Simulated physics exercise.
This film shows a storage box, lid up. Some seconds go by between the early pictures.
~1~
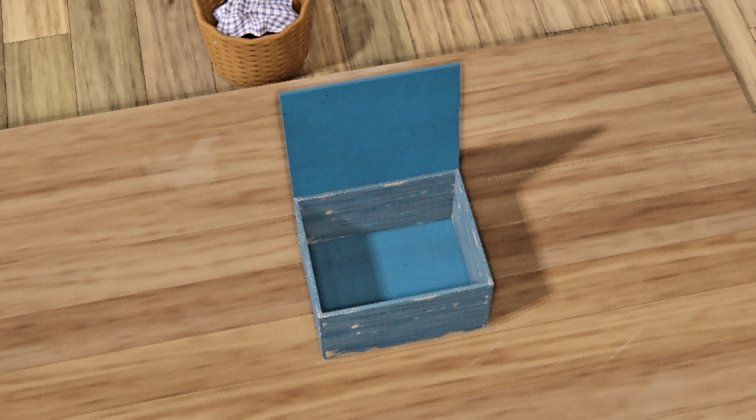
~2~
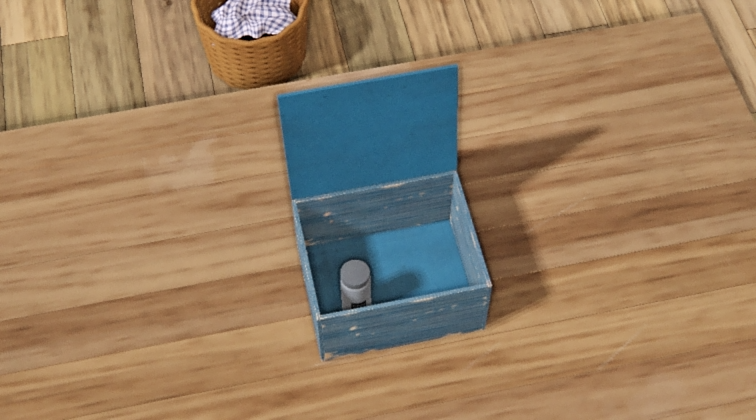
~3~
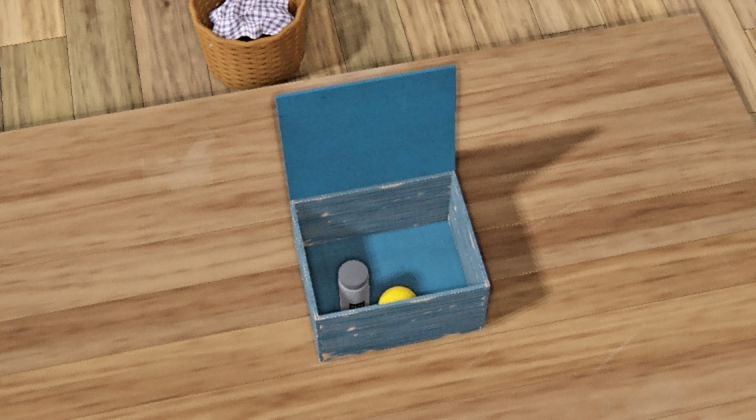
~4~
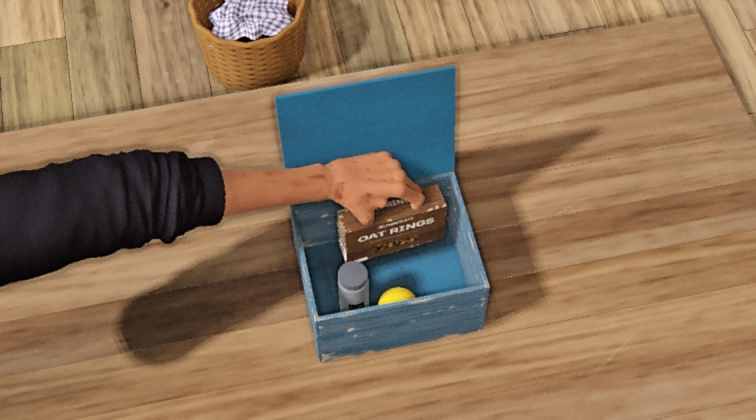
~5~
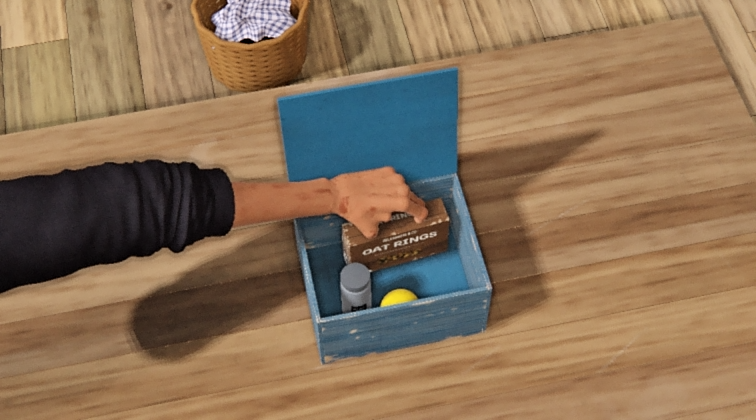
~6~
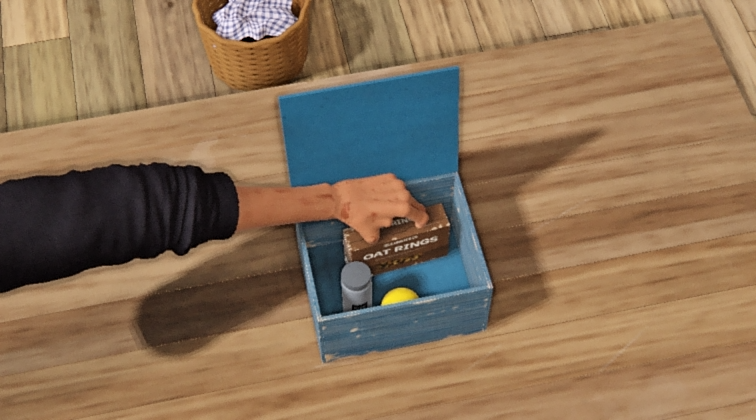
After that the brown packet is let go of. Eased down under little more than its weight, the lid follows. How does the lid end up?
The lid ends up closed flat.
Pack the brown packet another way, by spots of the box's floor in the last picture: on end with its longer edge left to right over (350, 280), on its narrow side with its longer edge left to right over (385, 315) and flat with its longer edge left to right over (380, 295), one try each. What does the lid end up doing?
The first placement leaves the lid partly open, the second partly open, and the third fully closed.
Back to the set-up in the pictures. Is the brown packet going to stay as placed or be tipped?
Well, it stays just as set.
Then, 1.40 s after the last picture, lid 72° above the rim.
Then, 2.00 s after the last picture, lid 29° above the rim.
At rest, lid shut; all 3 in place. Seen from the same camera at the end, brown packet near (397, 243).
